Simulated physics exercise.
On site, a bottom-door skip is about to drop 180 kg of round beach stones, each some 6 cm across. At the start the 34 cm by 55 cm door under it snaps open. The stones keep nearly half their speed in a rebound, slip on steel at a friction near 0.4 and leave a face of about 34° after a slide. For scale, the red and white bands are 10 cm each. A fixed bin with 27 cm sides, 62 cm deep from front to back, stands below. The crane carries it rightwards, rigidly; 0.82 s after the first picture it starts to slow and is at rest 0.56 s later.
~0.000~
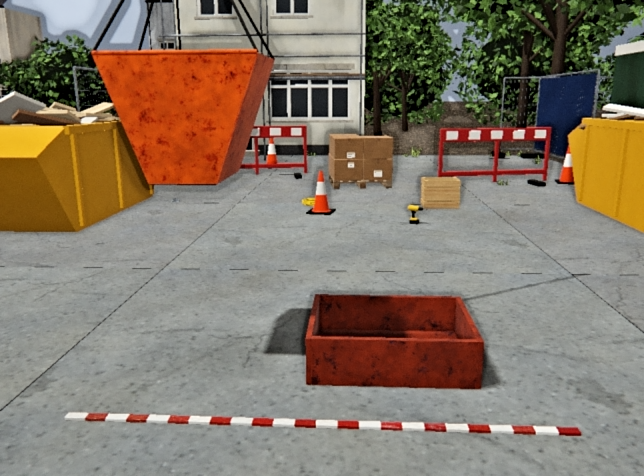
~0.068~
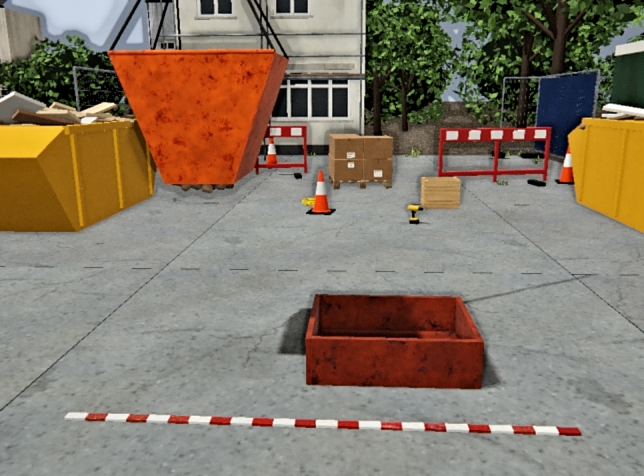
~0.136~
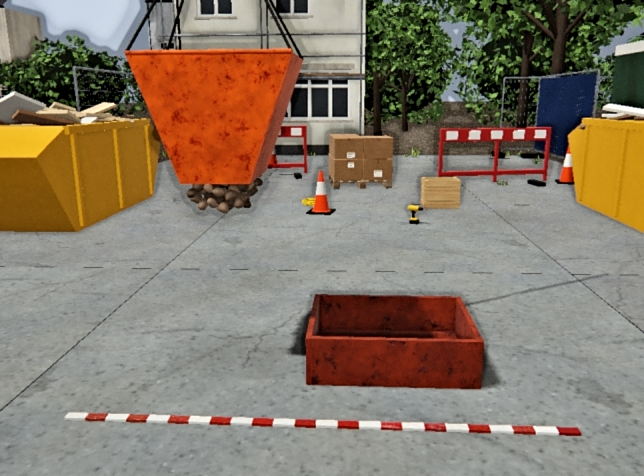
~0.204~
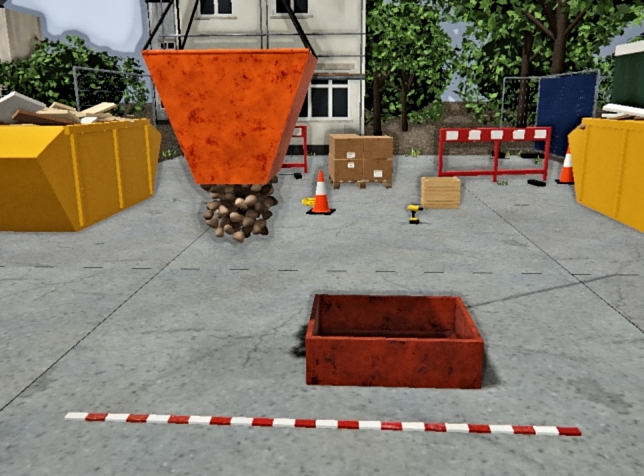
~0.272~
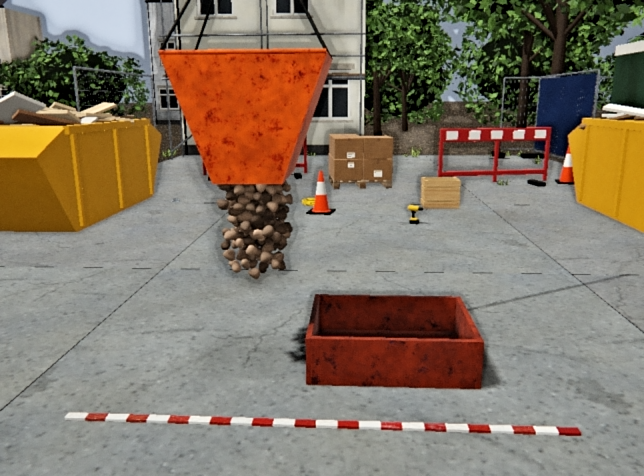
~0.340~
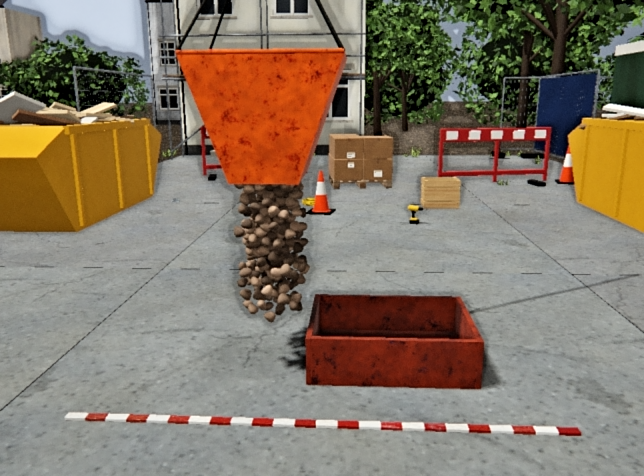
Orange skip gliding rightwards over a concrete yard, round brown stones pouring from its base in a lengthening stream beside a red box.
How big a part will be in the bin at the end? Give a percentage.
Close to 68 in a hundred.
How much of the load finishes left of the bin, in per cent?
About 30 per cent.
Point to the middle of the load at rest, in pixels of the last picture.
Their middle is at about (360, 343).
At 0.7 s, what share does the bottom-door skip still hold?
It holds some 0 per cent.
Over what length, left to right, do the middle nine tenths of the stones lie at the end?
About 130 cm.
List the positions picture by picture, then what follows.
In the first frame, the outlet is at (182, 174); nothing has dropped yet.
In the second frame, the outlet is at (198, 174); 4 % is out.
The third frame shows outlet at (214, 174), the stream shows down to (230, 203); 89 % still inside.
The fourth frame shows outlet at (230, 174), the stream shows down to (246, 230); 78 % still inside.
The fifth frame shows outlet at (247, 174), the stream shows down to (262, 265); 66 % still inside.
The sixth frame shows outlet at (263, 174), the stream shows down to (278, 307); 53 % still inside.
After 0.7 s, 0 % in the bottom-door skip, 30 % falling or lying left of the bin, 68 % falling or lying in the bin, 2 % falling or lying beside or right of the bin; the stones farthest right are at (429, 341).
After 1.1 s, 0 % in the bottom-door skip, 30 % falling or lying left of the bin, 68 % falling or lying in the bin, 2 % falling or lying beside or right of the bin; the stones farthest right are at (460, 341).
After 1.7 s, 0 % in the bottom-door skip, 30 % falling or lying left of the bin, 68 % falling or lying in the bin, 2 % falling or lying beside or right of the bin; the stones farthest right are at (460, 335).
After 2.6 s, 0 % in the bottom-door skip, 30 % falling or lying left of the bin, 68 % falling or lying in the bin, 2 % falling or lying beside or right of the bin; the stones farthest right are at (460, 335).
After 4.5 s, 0 % in the bottom-door skip, 30 % left of the bin, 68 % in the bin, 2 % beside or right of the bin; the stones farthest right are at (460, 335).
